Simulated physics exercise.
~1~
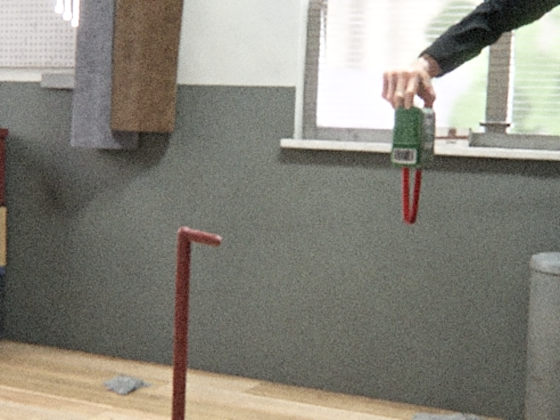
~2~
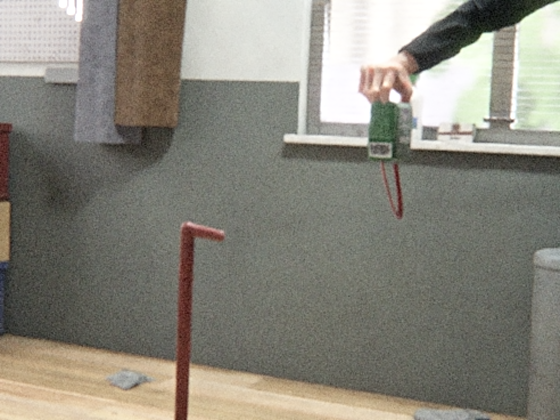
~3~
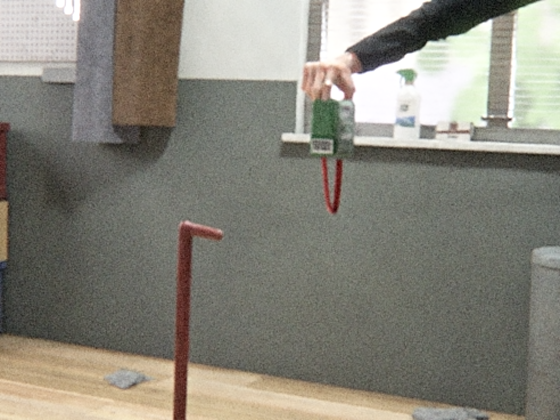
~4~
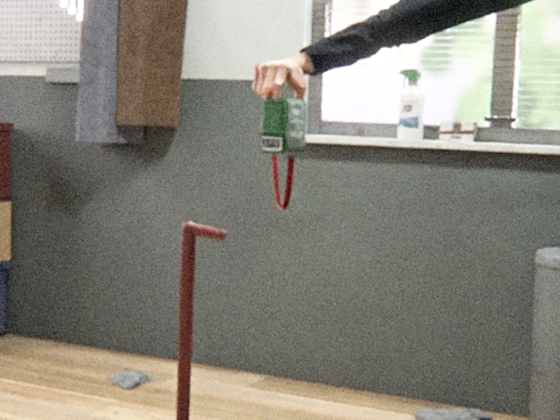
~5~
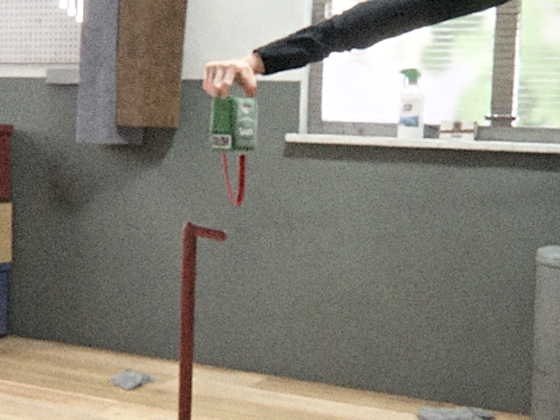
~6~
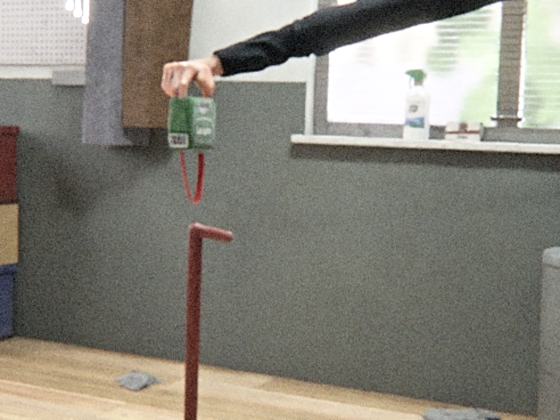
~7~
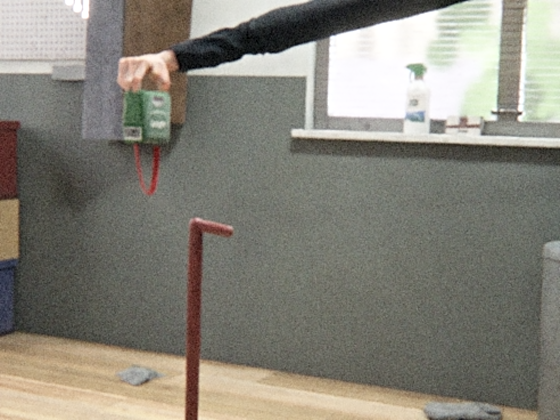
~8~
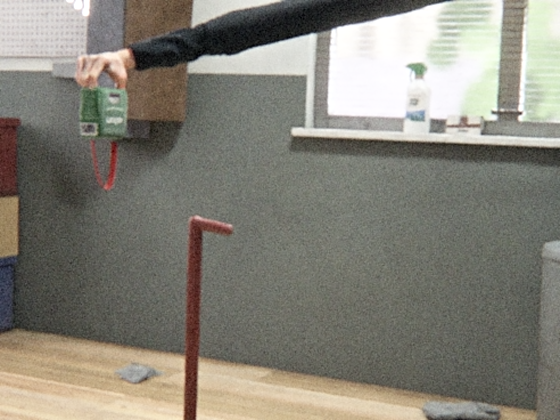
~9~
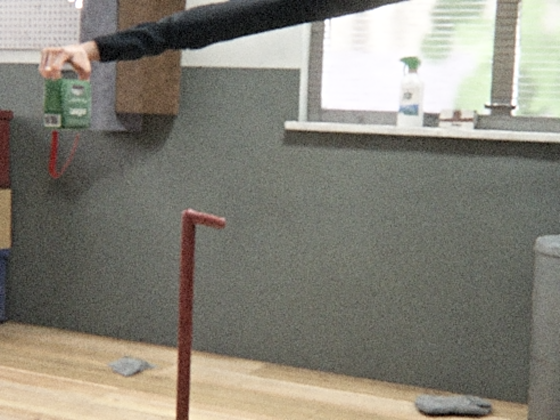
A green pouch with a red ribbon loop dangling beneath it hangs from the fingers of a dark-sleeved arm at the upper right, before a bright window. The slightly swaying view faces a room with a grey lower wall, a pale wood floor and a dark red post with a short bar at its top. The hand carries the pouch steadily left, uncovering a white spray bottle on the sill. The loop passes above the post without catching. The pouch continues past the hanging grey and brown cloths and ends at the far left, still held upright.
